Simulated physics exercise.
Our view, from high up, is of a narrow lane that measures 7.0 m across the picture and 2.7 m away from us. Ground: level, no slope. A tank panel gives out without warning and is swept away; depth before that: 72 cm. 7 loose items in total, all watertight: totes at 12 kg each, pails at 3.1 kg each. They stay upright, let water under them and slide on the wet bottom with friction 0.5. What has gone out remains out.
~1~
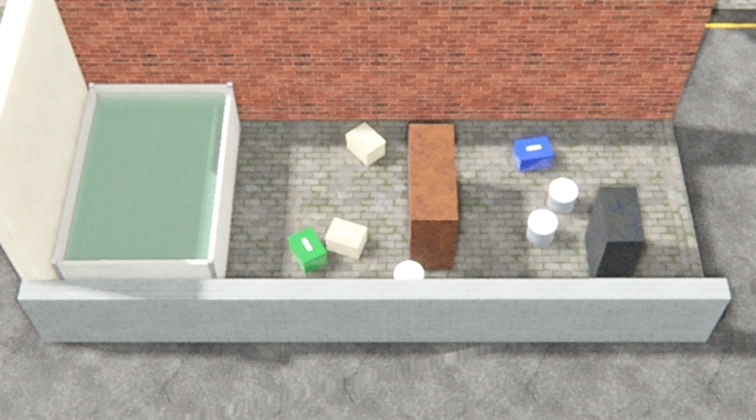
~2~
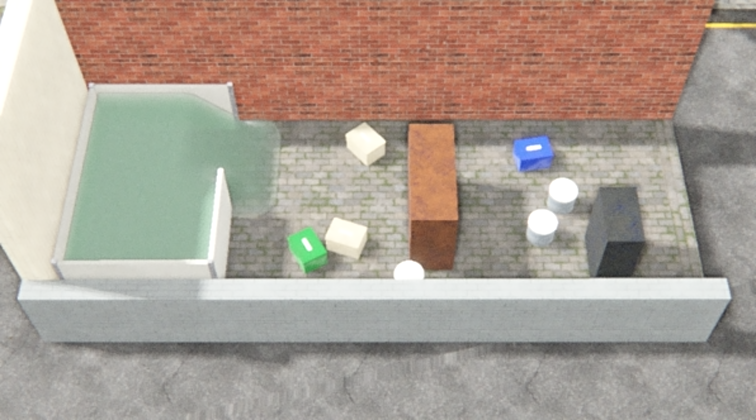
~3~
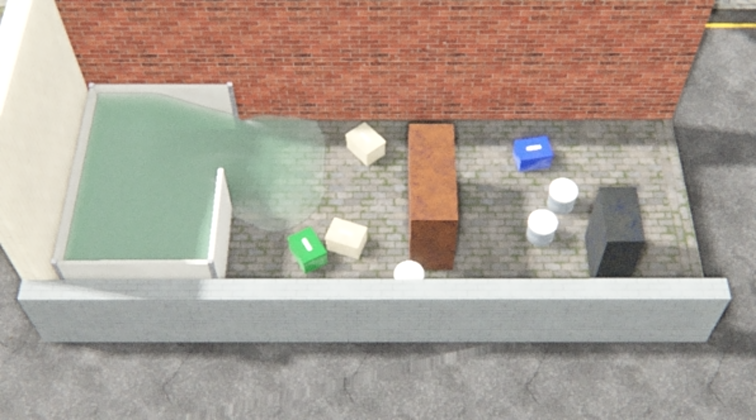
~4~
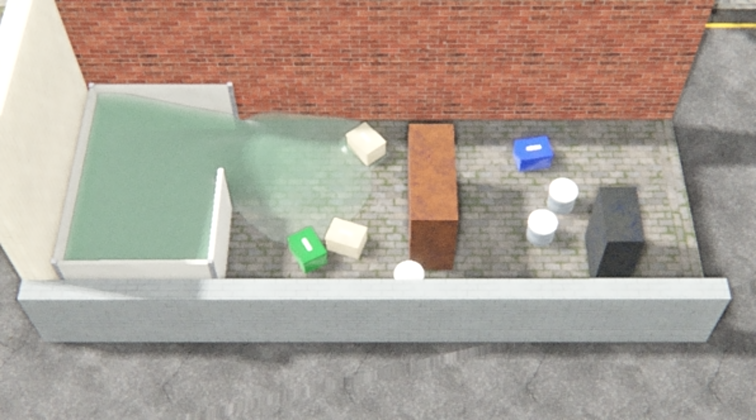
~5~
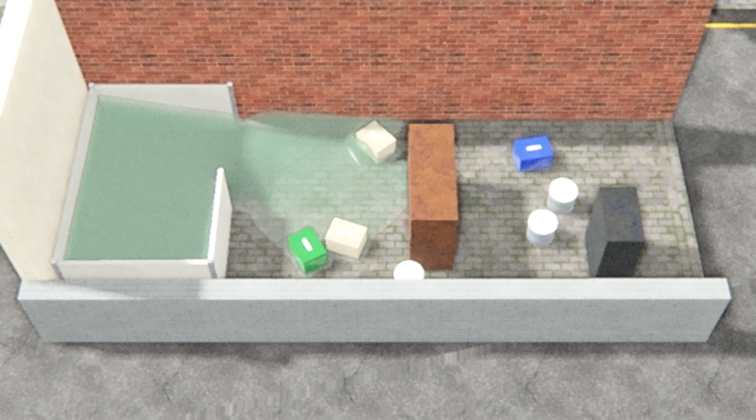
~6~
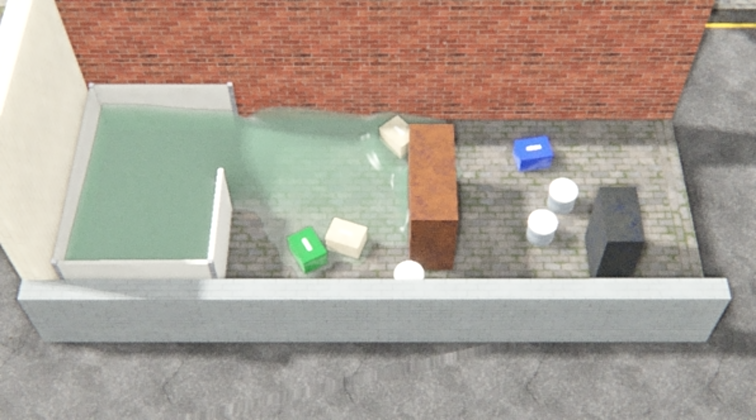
The video shows a walled, paved lane where part of a tank's right side gives way and greenish water spreads rightward across the ground to a brown block, shifting a cream box near the brick wall to the right.
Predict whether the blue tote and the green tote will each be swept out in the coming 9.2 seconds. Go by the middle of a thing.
The blue tote is swept out, the green tote is not swept out.
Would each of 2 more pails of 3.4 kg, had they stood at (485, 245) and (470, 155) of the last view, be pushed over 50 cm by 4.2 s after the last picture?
Taking them in that order, they come out lesser and larger.
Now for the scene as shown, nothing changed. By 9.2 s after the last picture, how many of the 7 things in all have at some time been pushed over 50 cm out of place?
My count gives 7.
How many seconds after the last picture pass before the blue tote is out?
At roughly 1.5 seconds.
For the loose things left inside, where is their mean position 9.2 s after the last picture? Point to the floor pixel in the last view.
Averaged position, last view: Near pixel (416, 205).
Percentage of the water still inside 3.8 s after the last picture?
Remaining: Approx. 72 per cent.
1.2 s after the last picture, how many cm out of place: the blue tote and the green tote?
I'd say about 140 and 0 centimetres.
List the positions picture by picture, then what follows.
The first frame shows the blue tote at (534, 148) rests on the ground; the green tote at (307, 245) rests on the ground; 3.7 m2 under water; 0 of 7 have shifted.
The second frame shows the blue tote at (534, 148), on the bottom; the green tote at (307, 245) rests on the ground; 4.5 m2 under water; 0 of 7 have shifted.
The third frame shows the blue tote at (534, 148) rests on the ground; the green tote at (307, 245), on the bottom; 5.4 m2 under water; 0 of 7 have shifted.
The fourth frame shows the blue tote at (534, 148) rests on the ground; the green tote at (307, 245) rests on the ground; 6.3 m2 under water; 0 of 7 have shifted.
The fifth frame shows the blue tote at (534, 148), on the bottom; the green tote at (307, 245), on the bottom; 7.1 m2 under water; 1 of 7 have shifted.
The sixth frame shows the blue tote at (534, 148) rests on the ground; the green tote at (307, 245) rests on the ground; water covers 7.7 m2; 1 of 7 have shifted.
Then, 1.2 s after the last picture the blue tote is near (655, 179), 1.5 m from its start, aground; the green tote is near (307, 245), 0.0 m from its start, aground; 1 of 7 are out; 1 afloat.
Then, 3.8 s after the last picture the blue tote has gone out; the green tote is near (254, 198), 0.9 m from its start, afloat; 3 of 7 are out; 4 afloat.
Then, 6.2 s after the last picture the blue tote has gone out; the green tote is near (391, 171), 1.4 m from its start, afloat; 4 of 7 are out; 2 afloat.
Then, 9.2 s after the last picture the blue tote has gone out; the green tote is near (388, 172), 1.4 m from its start, aground; 4 of 7 are out; 1 afloat.
